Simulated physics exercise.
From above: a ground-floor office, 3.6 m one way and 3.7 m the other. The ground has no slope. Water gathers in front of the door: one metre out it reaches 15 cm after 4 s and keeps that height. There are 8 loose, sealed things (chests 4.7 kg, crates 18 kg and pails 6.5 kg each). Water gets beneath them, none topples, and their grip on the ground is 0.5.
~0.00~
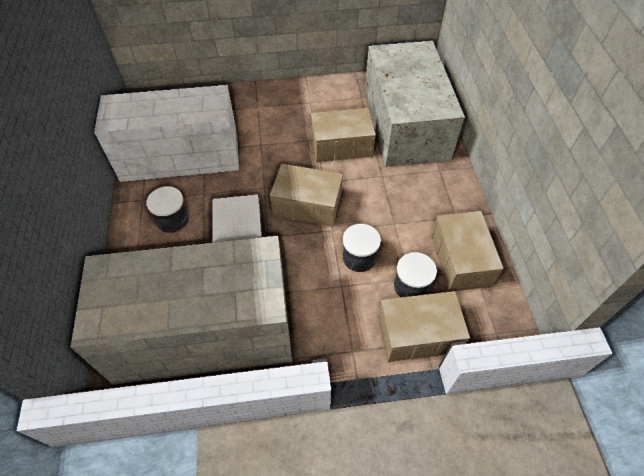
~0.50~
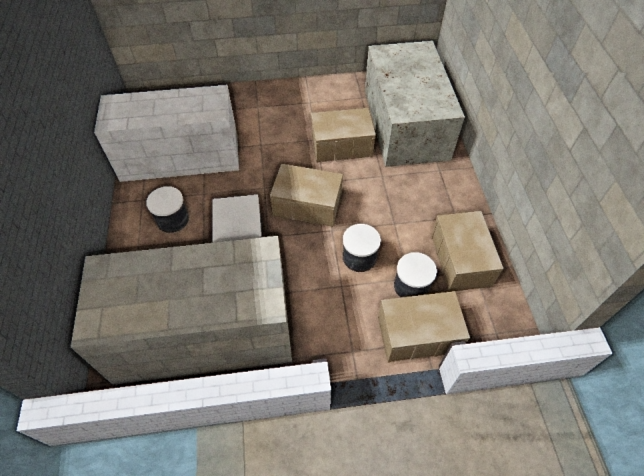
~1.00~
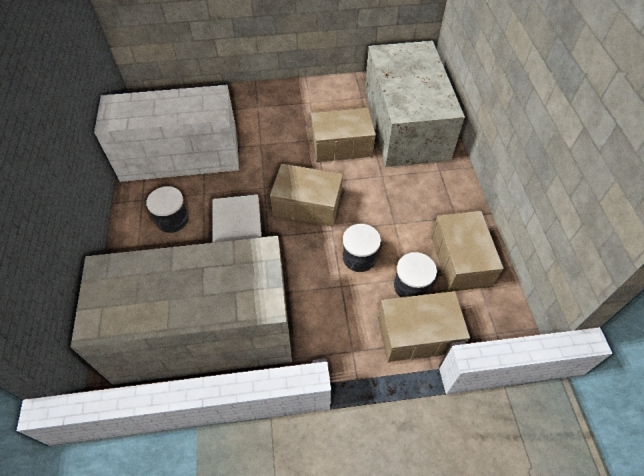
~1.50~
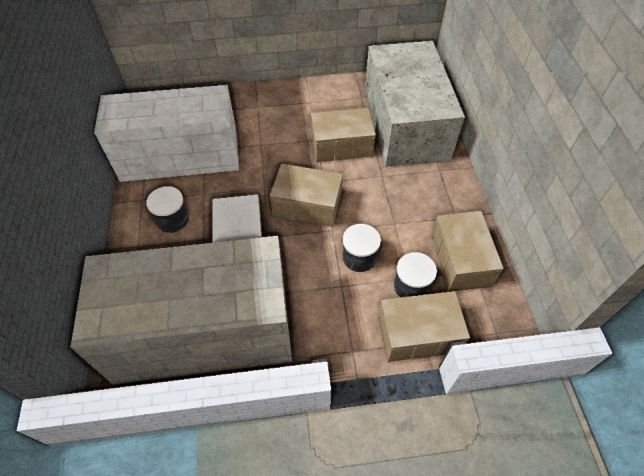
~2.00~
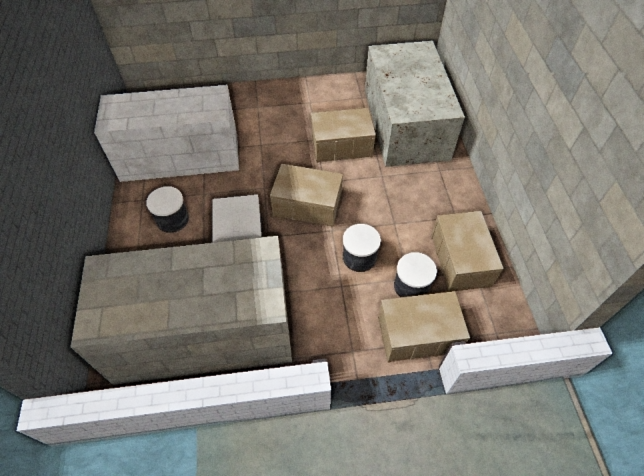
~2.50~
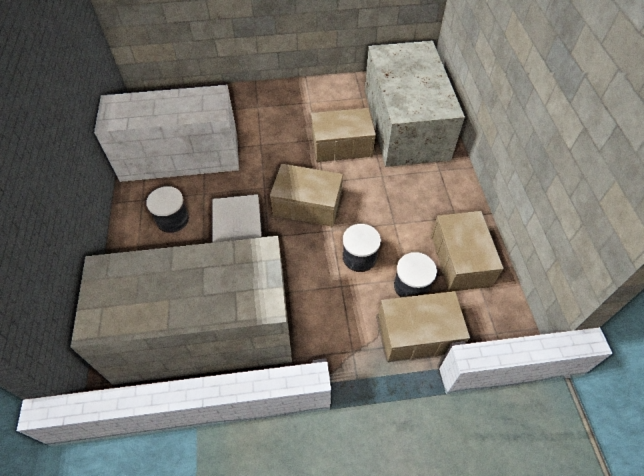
A walled room of blocks and round pails stays still while water spreads outside its doorway.
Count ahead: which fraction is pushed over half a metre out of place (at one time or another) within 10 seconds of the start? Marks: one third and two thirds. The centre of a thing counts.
It is not even a third.
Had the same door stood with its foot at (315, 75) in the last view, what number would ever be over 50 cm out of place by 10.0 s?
Then 1.
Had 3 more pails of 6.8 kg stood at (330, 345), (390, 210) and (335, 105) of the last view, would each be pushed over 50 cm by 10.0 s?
In that order: Over, less, short of it.
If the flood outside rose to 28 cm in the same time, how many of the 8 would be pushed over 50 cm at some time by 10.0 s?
Then 7.
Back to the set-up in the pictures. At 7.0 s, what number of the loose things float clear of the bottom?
I count 0.
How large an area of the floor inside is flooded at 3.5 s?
Some 1.0 m2.
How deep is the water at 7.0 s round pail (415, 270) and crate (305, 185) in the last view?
Roughly 3 and 4 cm.
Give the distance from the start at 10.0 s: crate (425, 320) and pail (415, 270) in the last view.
In that order: 40 cm, 30 cm.
After 3.5 s 0 of 8 are over 50 cm from their spots; 0 afloat.
After 4.5 s 0 of 8 are over 50 cm from their spots; 0 afloat.
After 7.0 s 1 of 8 are over 50 cm from their spots; 0 afloat.
After 10.0 s 0 of 8 are over 50 cm from their spots, and 1 have been at some point; 1 afloat.
